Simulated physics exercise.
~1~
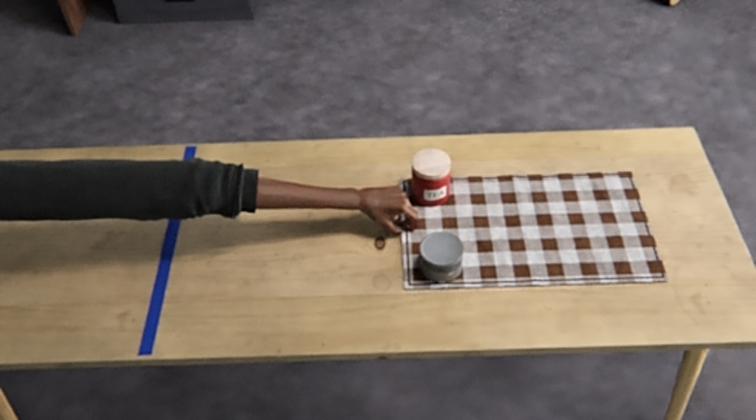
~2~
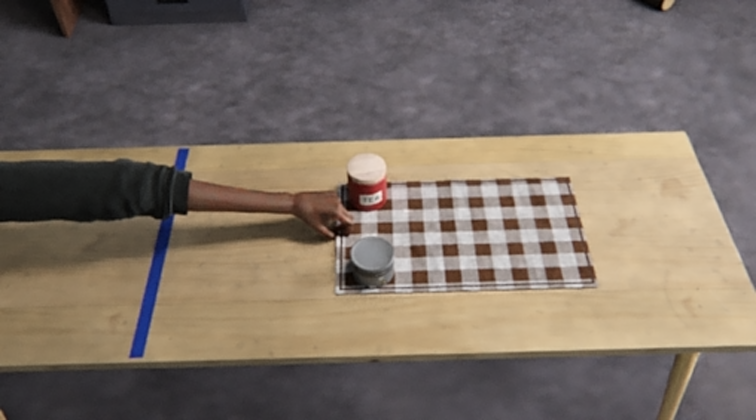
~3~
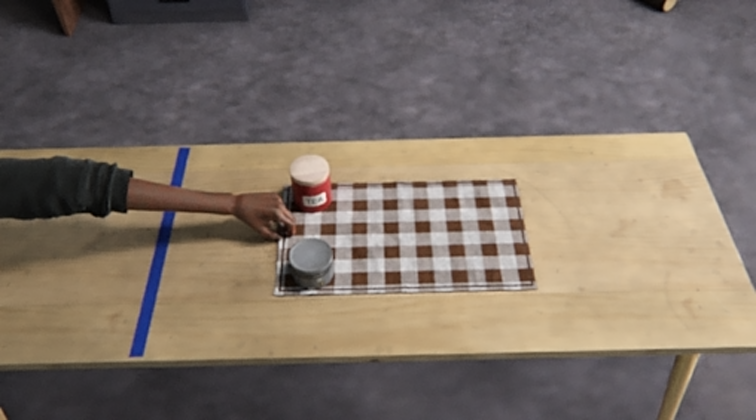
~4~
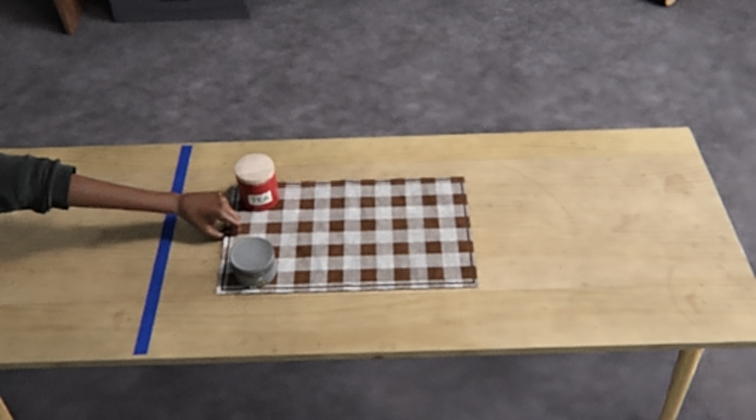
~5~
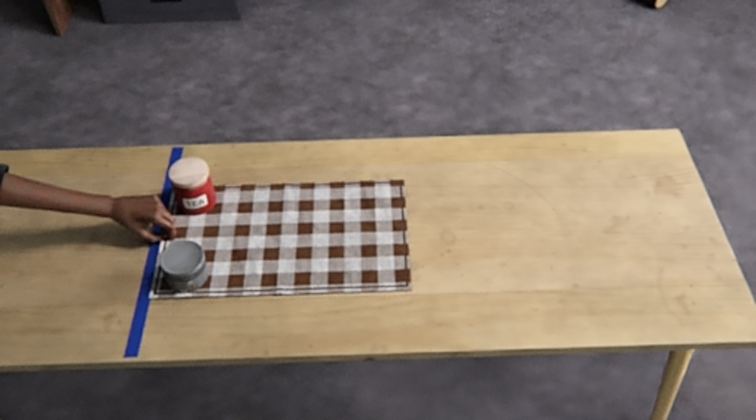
On a wooden table, a hand dragged a brown and white checked place mat steadily left, carrying a grey tub and a red jar near its edge, until that edge reached the blue tape with both still standing on the cloth.
